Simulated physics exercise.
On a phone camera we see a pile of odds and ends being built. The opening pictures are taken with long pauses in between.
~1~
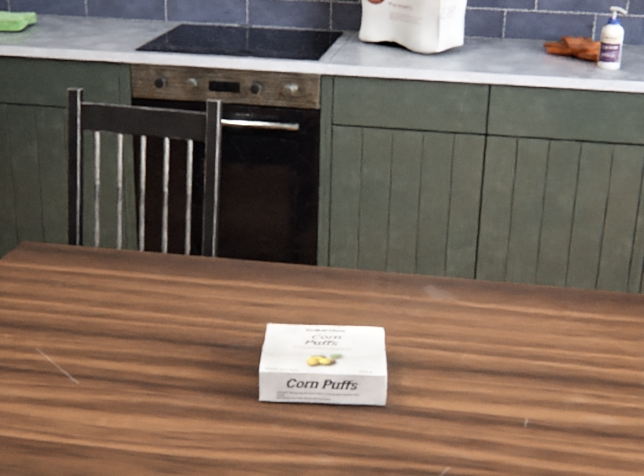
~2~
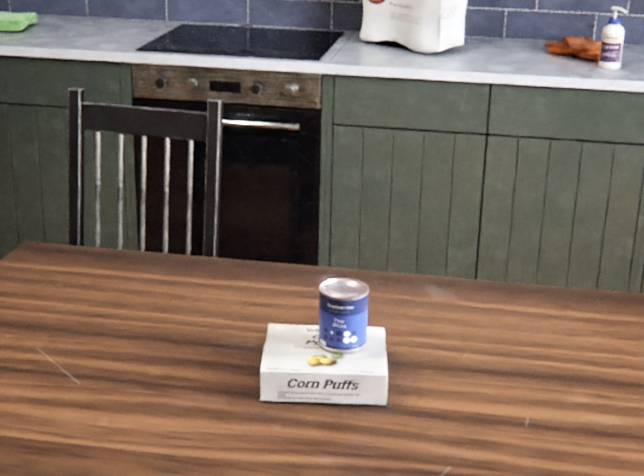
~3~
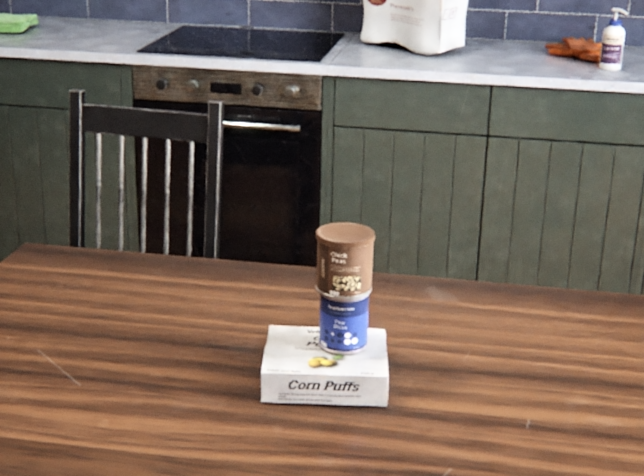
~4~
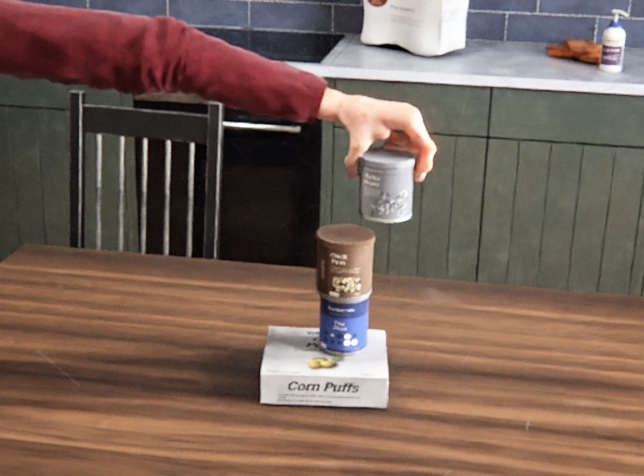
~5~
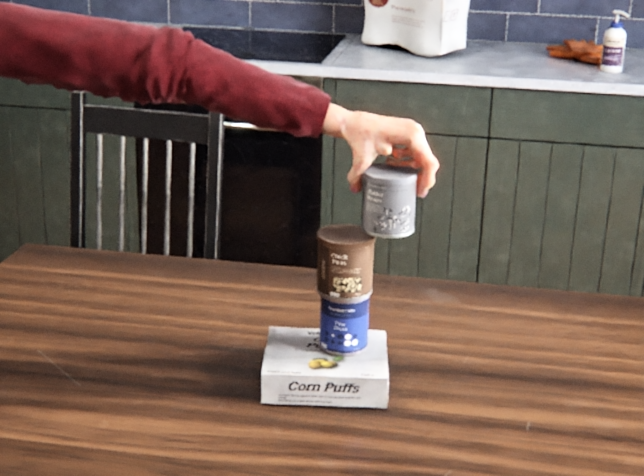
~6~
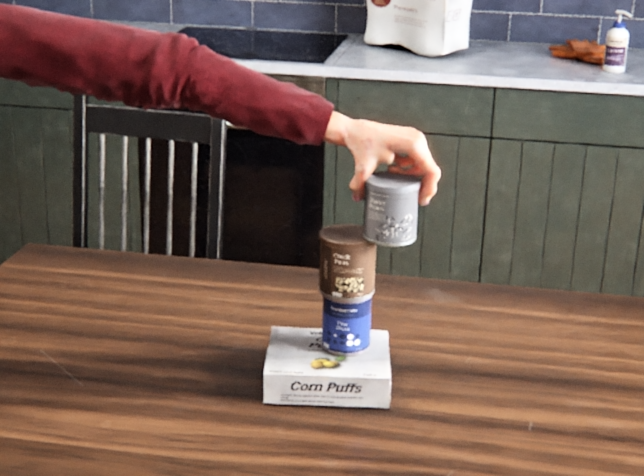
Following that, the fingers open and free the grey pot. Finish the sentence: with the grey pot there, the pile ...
The pile topples.
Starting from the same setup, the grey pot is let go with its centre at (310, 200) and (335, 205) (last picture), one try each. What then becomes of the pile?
On the first go it collapses, and on the second it remains standing.
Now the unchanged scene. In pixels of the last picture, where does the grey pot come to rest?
Look near (444, 355) in the final picture.
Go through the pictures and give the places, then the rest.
In the first frame, the last thing is not in view yet.
In the second frame, the last thing is not in view yet; white packet (325, 363).
In the third frame, the last thing is not in view yet; blue pot (344, 317).
The fourth frame shows on its way; grey pot (387, 185); brown pot (345, 262).
The fifth frame shows on its way; grey pot (389, 200); white packet (326, 366).
The sixth frame shows set down, still held; grey pot (391, 208); blue pot (347, 318).
Then, 0.40 s past the last view, grey pot now fallen.
Then, 0.70 s past the last view, things are still on the move.
Finally, fallen, grey pot; the other 3 still in place. Final places as the last picture's camera would see them, grey pot near (445, 355). The pile gives way.
